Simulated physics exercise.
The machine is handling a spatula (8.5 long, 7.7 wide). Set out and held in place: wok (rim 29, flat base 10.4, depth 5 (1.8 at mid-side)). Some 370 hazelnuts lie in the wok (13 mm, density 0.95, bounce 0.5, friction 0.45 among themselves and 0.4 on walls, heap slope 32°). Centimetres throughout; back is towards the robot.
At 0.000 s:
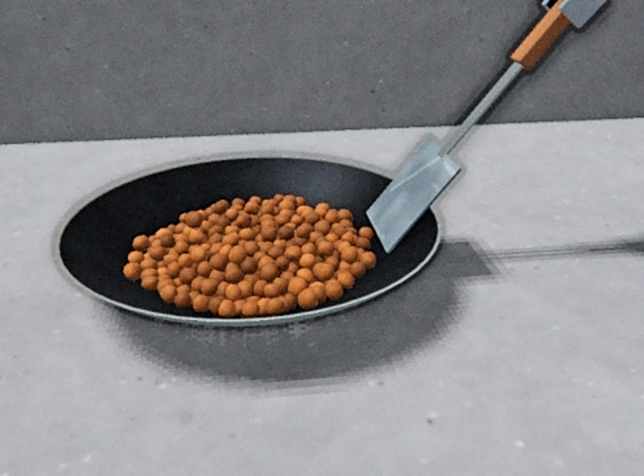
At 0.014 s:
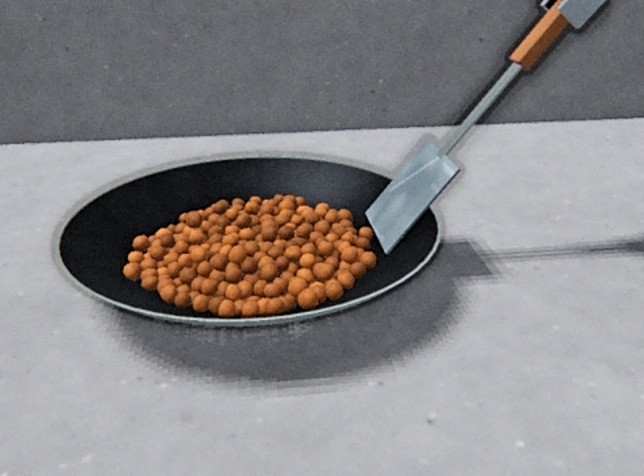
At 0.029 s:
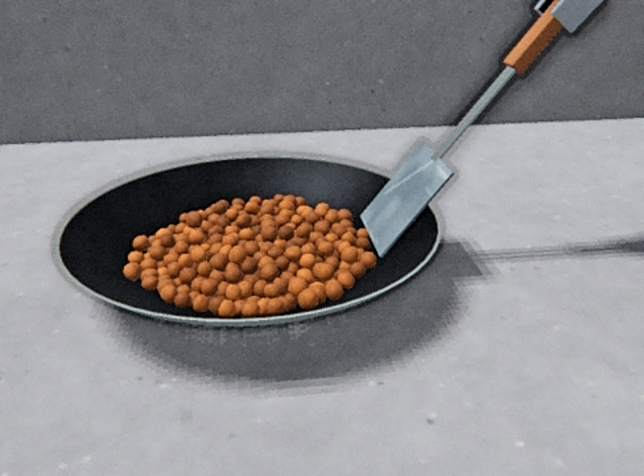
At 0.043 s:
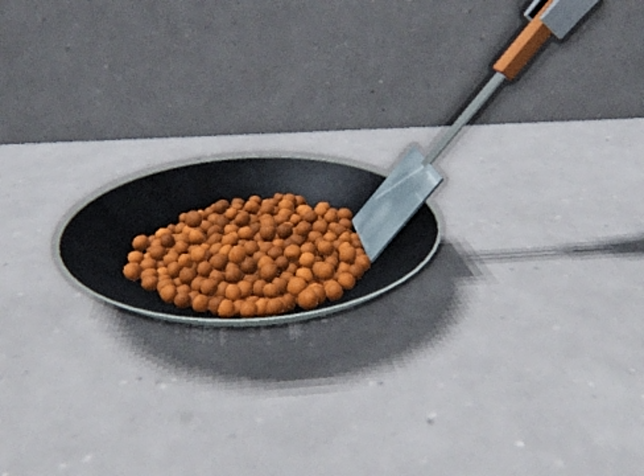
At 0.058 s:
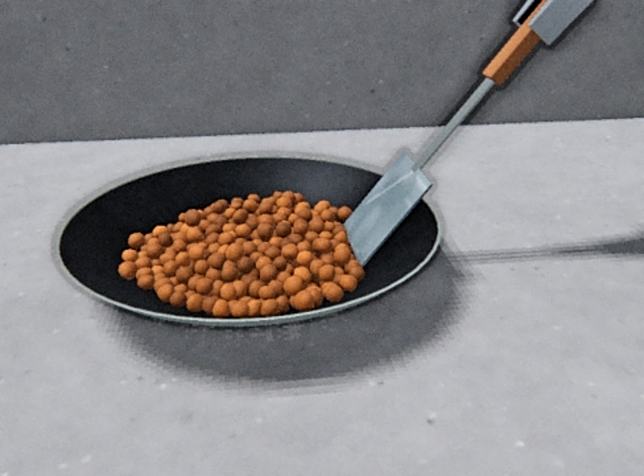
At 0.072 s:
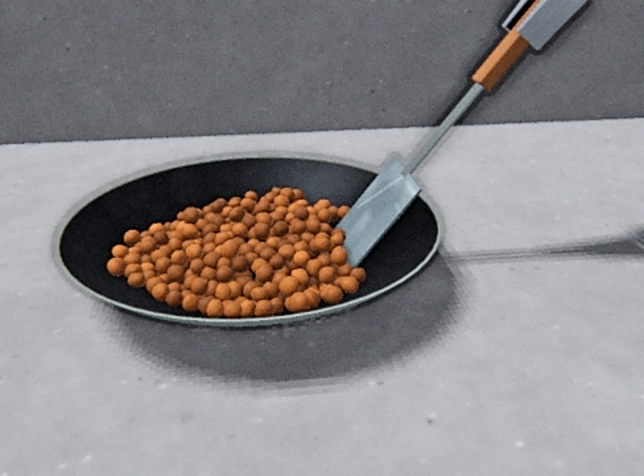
A spatula slides down and left into a dark wok, pushing the brown hazelnuts slightly left.
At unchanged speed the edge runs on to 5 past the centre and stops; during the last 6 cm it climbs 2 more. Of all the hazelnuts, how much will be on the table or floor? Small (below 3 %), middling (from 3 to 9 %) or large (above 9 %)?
Share on the table or floor: Small (below 3 %).
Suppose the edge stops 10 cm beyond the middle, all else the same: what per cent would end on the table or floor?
It would be near 25 per cent.
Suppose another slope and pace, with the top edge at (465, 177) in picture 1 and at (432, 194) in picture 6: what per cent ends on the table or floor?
About 0 per cent.
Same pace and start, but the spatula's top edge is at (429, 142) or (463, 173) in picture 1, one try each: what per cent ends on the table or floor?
Some 0 and 0 per cent.
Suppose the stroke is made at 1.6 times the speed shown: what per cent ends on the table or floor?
About 10 per cent.
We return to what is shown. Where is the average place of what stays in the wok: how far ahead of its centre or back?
About 4.5 cm ahead.
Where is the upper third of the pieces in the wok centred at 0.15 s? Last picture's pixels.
At about (208, 244).
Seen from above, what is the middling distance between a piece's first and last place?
Some 4 cm.
After 0.15 s, sloping 52°, highest piece 5 above the table; 372 in the wok.
After 0.23 s, sloping 52°, highest piece 5 above the table; 372 in the wok.
After 0.47 s, sloping 52°, highest piece 6 above the table; 372 in the wok.
After 1.52 s, sloping 52°, highest piece 6 above the table; 372 in the wok.
At rest, 372 in the wok. That is 0 % on the table or floor.
